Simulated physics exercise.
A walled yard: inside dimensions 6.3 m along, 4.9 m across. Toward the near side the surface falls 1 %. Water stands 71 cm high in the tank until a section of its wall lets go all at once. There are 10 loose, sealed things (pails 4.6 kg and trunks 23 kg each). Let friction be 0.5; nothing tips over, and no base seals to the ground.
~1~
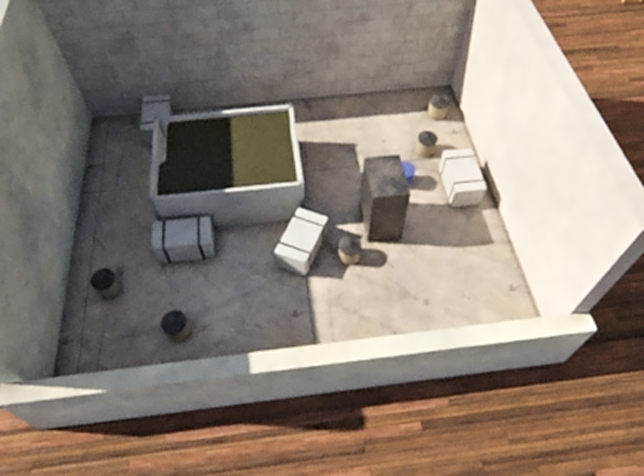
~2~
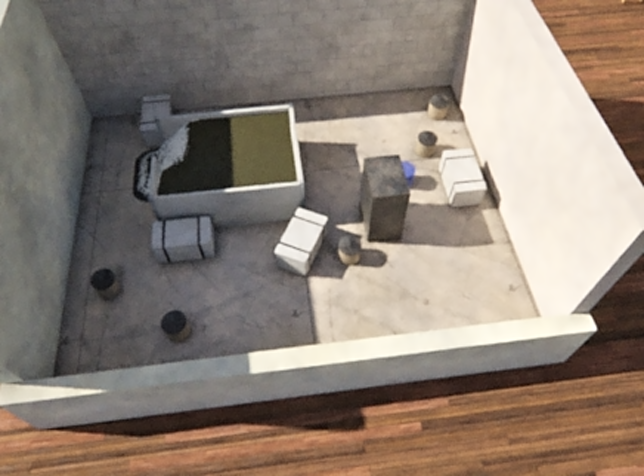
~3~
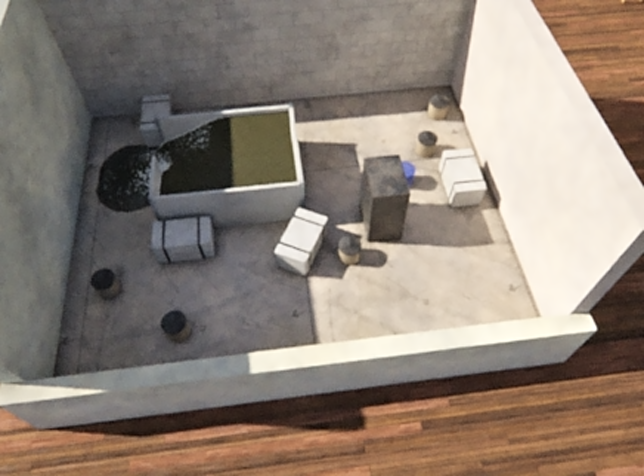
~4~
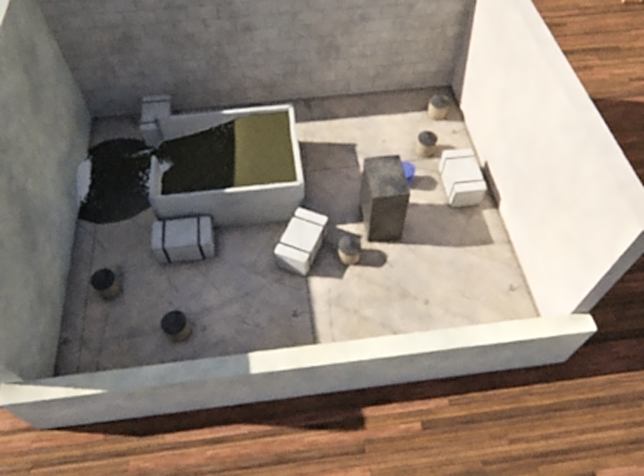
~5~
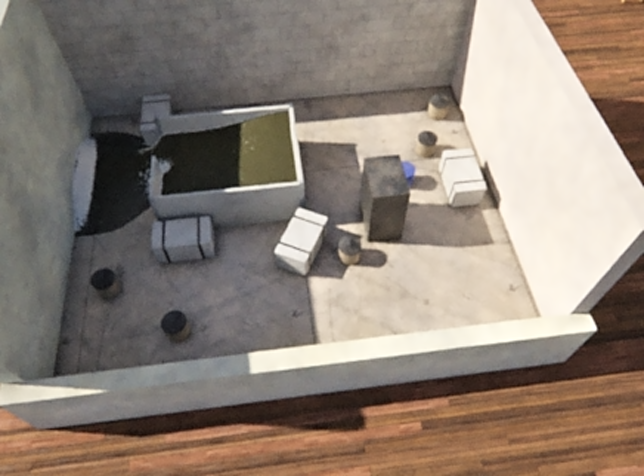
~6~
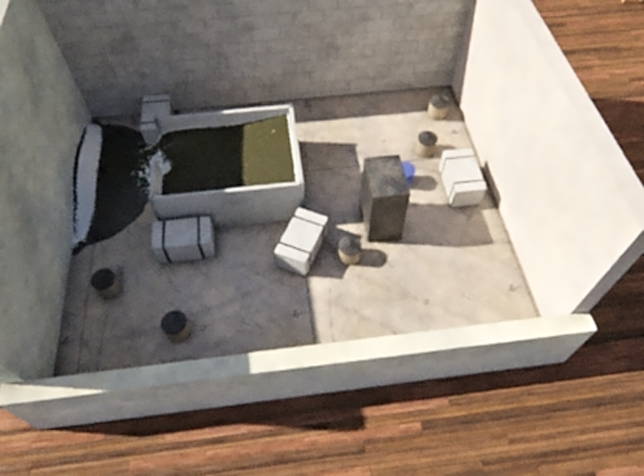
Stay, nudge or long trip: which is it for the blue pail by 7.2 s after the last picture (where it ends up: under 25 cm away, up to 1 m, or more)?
Its move will be modest.
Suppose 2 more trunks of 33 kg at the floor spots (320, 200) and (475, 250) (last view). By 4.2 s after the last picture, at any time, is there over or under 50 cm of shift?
Below the mark, below the mark.
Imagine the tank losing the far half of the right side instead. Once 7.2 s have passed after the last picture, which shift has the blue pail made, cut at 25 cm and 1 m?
In that case the blue pail ends far away.
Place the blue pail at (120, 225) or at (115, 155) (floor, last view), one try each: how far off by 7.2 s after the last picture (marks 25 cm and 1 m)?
In turn: It is nudged along; it travels far.
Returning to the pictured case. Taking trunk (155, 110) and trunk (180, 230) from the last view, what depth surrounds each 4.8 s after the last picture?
12 and 3 cm.
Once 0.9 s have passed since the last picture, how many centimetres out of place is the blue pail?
Roughly 0 cm by then.
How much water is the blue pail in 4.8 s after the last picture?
Somewhere close to 4 cm.
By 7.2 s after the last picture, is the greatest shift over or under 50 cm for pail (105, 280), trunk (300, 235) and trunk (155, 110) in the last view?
Well, going one by one, it's too far, not that far and too far.
Then, 0.9 s after the last picture the blue pail is near (405, 169), 0.0 m from its start, aground; 0 afloat.
Then, 2.8 s after the last picture the blue pail is near (405, 169), 0.0 m from its start, aground; 0 afloat.
Then, 4.8 s after the last picture the blue pail is near (404, 170), 0.0 m from its start, aground; 3 afloat.
Then, 7.2 s after the last picture the blue pail is near (376, 178), 0.5 m from its start, aground; 6 afloat.
